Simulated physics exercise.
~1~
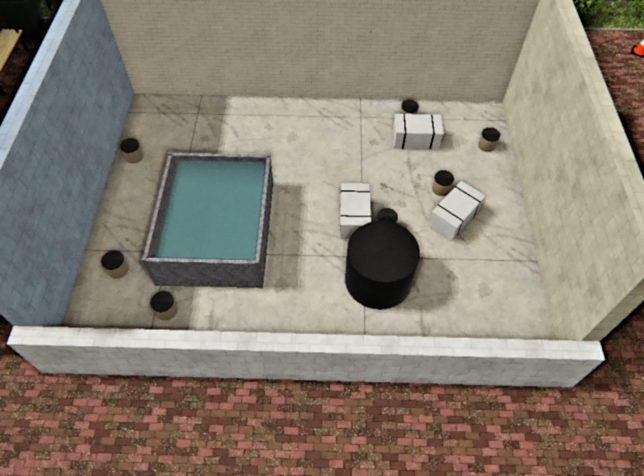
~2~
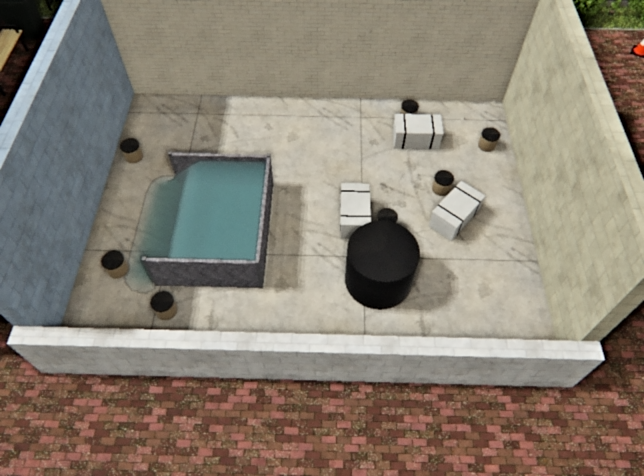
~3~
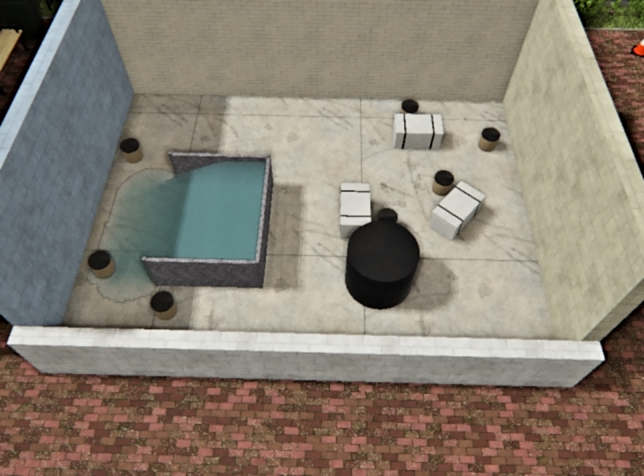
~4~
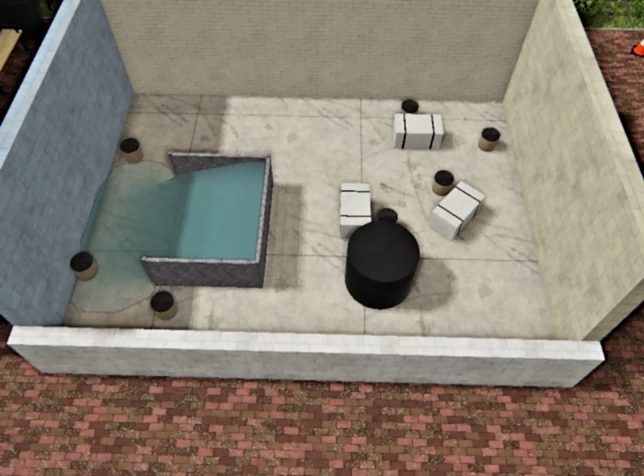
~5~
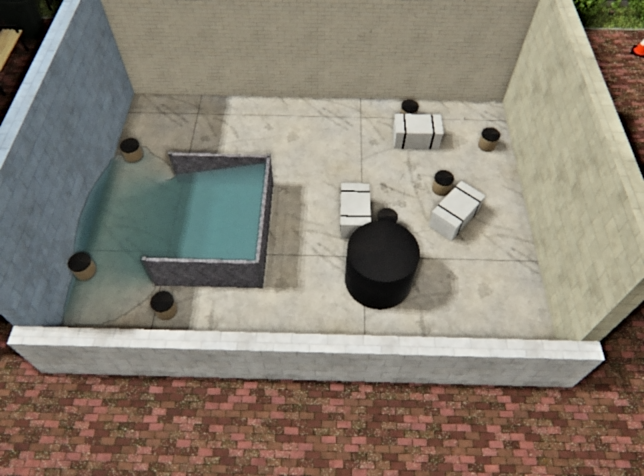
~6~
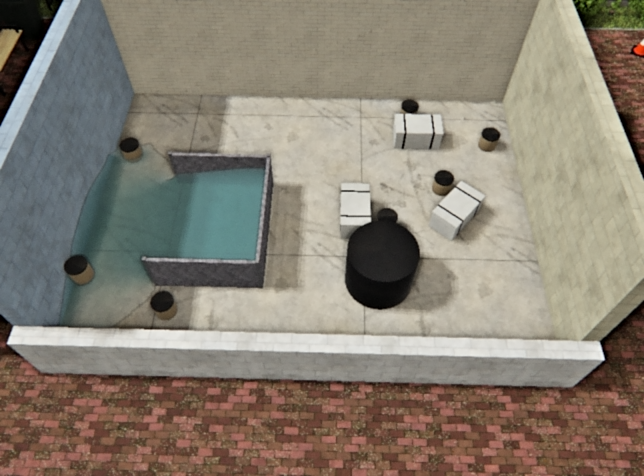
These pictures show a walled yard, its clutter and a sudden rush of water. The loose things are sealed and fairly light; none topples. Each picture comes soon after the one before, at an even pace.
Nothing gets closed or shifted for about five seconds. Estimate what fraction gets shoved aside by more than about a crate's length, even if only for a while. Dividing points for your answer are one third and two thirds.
Answer: A share between one and two thirds.
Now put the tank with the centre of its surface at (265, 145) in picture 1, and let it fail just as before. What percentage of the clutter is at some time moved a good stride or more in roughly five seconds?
Near 50 in a hundred.
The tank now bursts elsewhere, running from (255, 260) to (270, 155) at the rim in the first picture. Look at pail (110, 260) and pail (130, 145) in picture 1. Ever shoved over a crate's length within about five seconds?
Taking them in order, short of it and short of it.
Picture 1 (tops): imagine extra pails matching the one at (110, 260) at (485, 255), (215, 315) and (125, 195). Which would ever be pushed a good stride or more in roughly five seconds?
Here's how it goes: Never gets far, sent far off, and lastly sent far off.
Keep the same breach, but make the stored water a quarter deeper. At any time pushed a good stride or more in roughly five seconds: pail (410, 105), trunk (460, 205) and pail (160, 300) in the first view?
Item by item: Cleared the mark, then missed the mark, then cleared the mark.
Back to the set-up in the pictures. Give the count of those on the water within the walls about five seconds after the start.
Result - 2.
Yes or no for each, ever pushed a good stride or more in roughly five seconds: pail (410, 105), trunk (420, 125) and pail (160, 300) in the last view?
Successively: Moved a long way, moved a long way, moved a long way.
A moment on, 1 of 10 are well off their spots; 1 afloat.
Next, 3 of 10 are well off their spots; 2 afloat.
Later, 3 of 10 are well off their spots; 2 afloat.
In the end, 5 of 10 are well off their spots, and 5 have been at some point; 2 afloat.
